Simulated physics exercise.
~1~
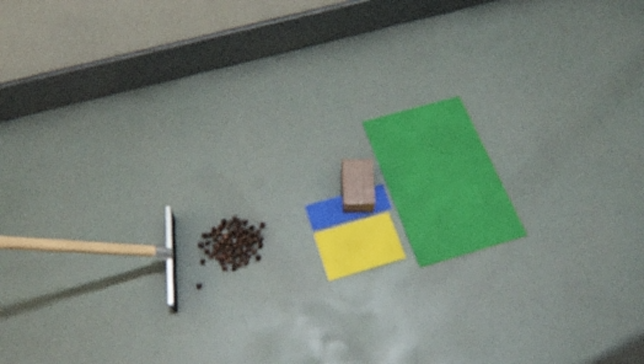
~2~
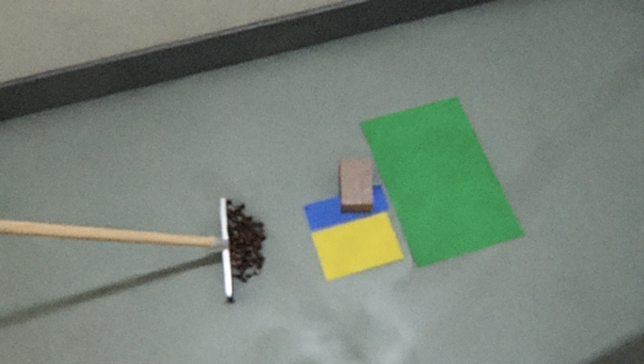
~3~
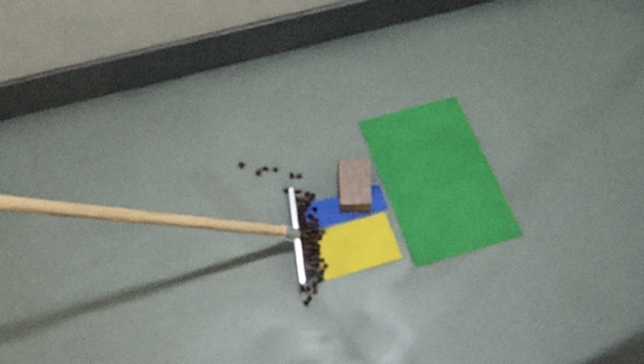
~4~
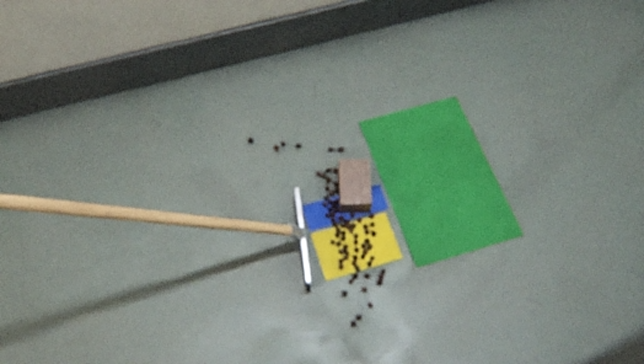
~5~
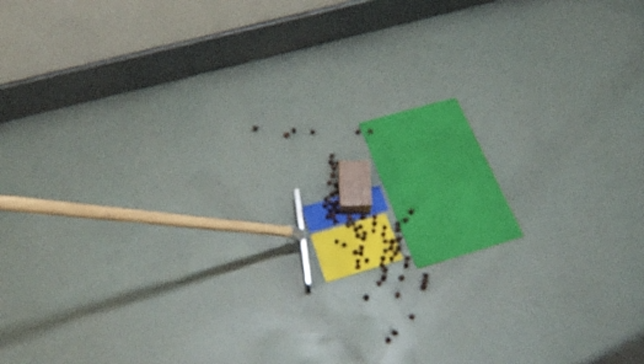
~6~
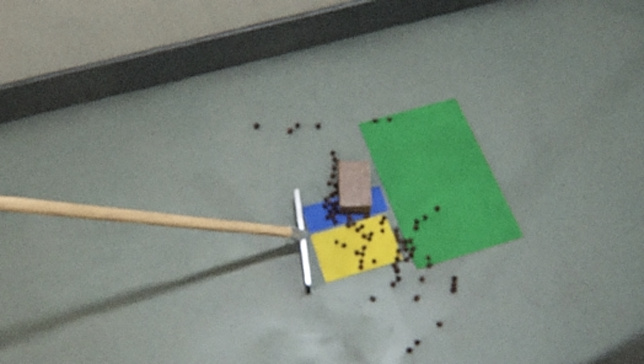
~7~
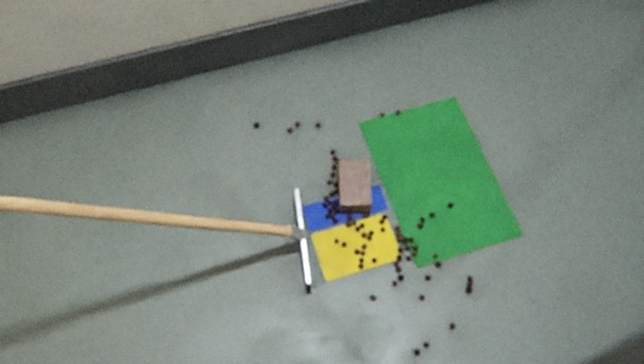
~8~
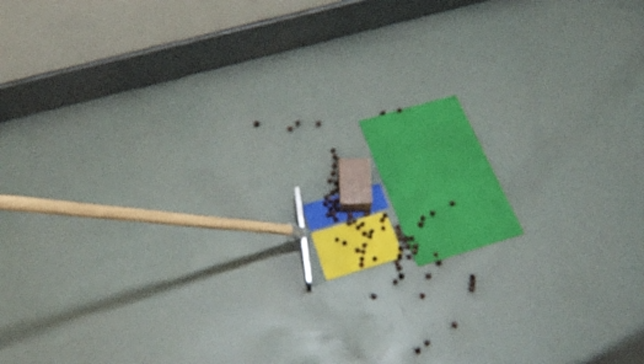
Squeegee pushing a pile of small dark balls rightwards, then stopping as they scatter past a fixed block and across coloured mats.
